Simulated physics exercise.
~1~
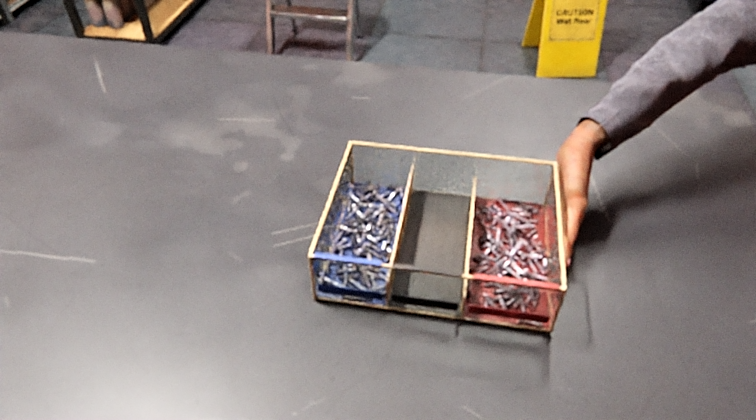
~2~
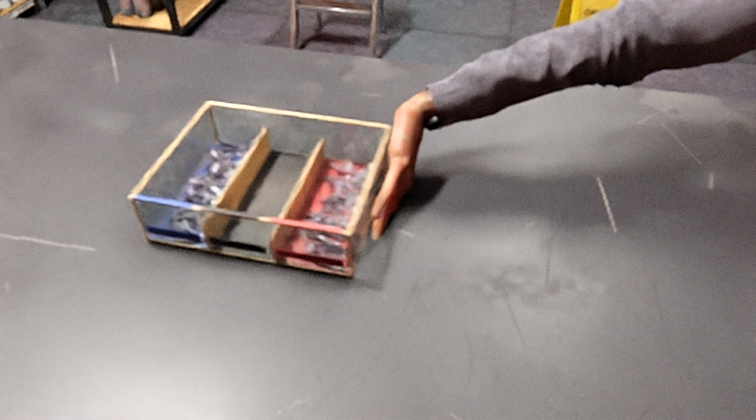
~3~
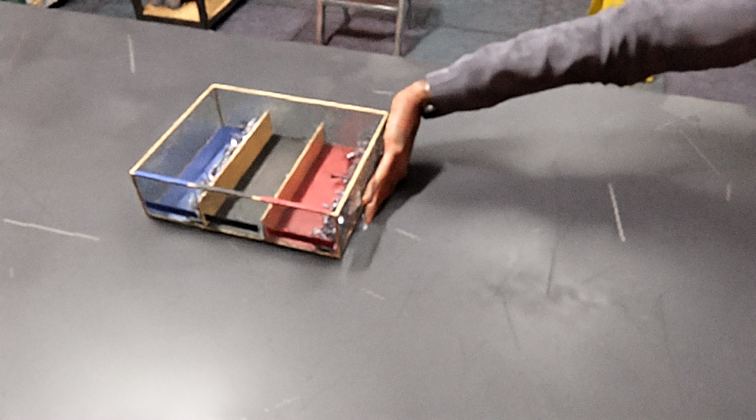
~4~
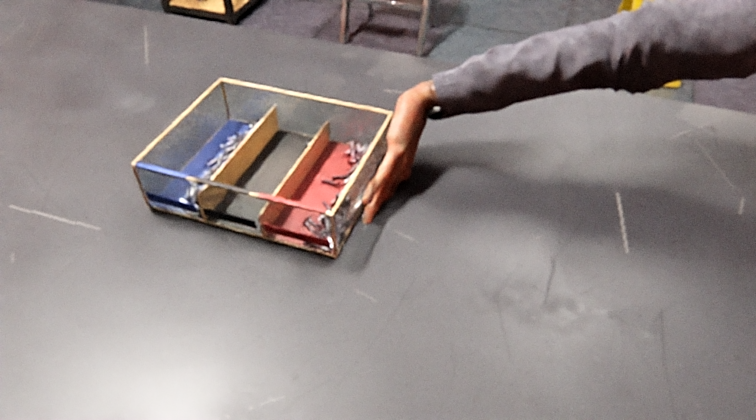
On a dark tabletop, a hand slides a divided tray left, its screws staying in their compartments.
